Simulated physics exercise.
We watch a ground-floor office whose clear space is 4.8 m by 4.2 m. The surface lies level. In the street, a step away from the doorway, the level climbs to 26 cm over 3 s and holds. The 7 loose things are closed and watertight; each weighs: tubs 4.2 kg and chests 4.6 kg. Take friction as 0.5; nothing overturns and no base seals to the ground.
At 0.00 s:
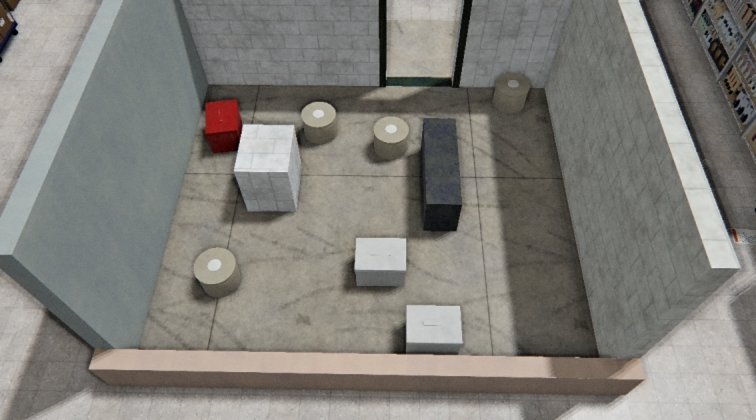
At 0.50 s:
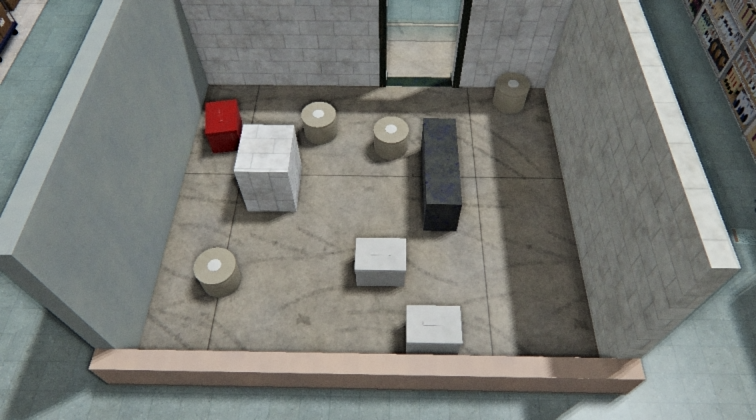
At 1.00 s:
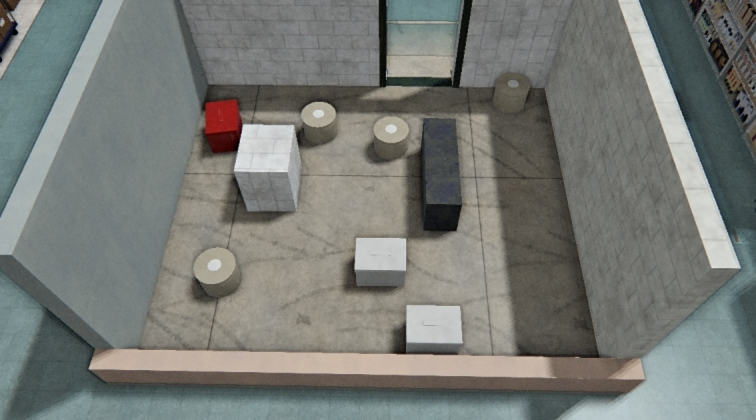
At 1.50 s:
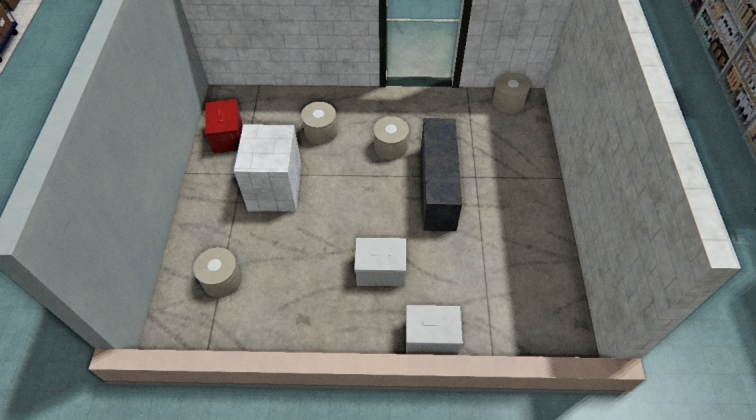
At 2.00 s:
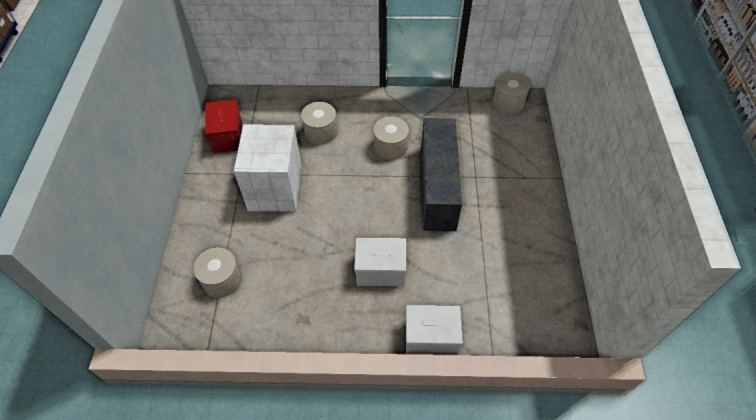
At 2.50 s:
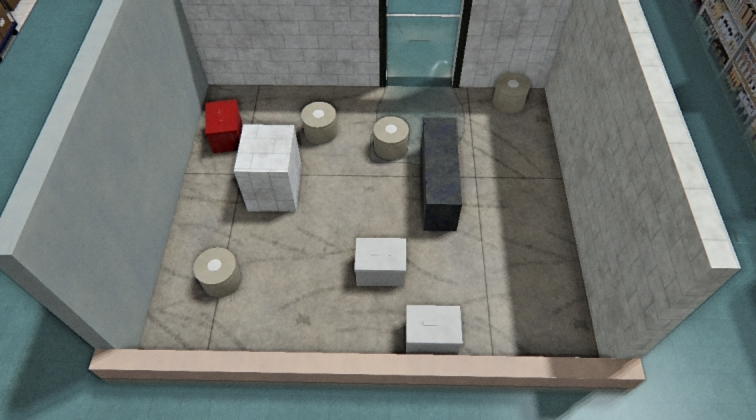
The clip shows a walled room holding round tubs, pale blocks, a dark block and a red chest, none of which move, while bluish water spreads over the floor outside and then begins creeping in at the doorway.
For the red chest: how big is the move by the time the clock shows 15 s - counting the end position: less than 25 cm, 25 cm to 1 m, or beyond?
The red chest ends far away.
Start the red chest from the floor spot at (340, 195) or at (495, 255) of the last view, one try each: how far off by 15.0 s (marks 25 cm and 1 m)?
In that order: It travels far; it travels far.
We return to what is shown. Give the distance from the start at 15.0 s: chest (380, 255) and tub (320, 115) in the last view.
In that order: 60 cm, 100 cm.
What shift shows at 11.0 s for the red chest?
Roughly 80 cm by then.
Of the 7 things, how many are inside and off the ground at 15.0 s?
At that moment 7.
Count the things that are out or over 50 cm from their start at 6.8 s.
I count 2.
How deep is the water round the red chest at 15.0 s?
Roughly 12 cm.
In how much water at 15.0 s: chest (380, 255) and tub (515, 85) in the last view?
About 11 and 11 cm.
After 3.5 s the red chest is near (221, 116), 0.0 m from its start, aground; 0 afloat.
After 6.8 s the red chest is near (221, 116), 0.0 m from its start, aground; 5 afloat.
After 11.0 s the red chest is near (221, 73), 0.7 m from its start, afloat; 7 afloat.
After 15.0 s the red chest is near (356, 93), 1.8 m from its start, afloat; 7 afloat.
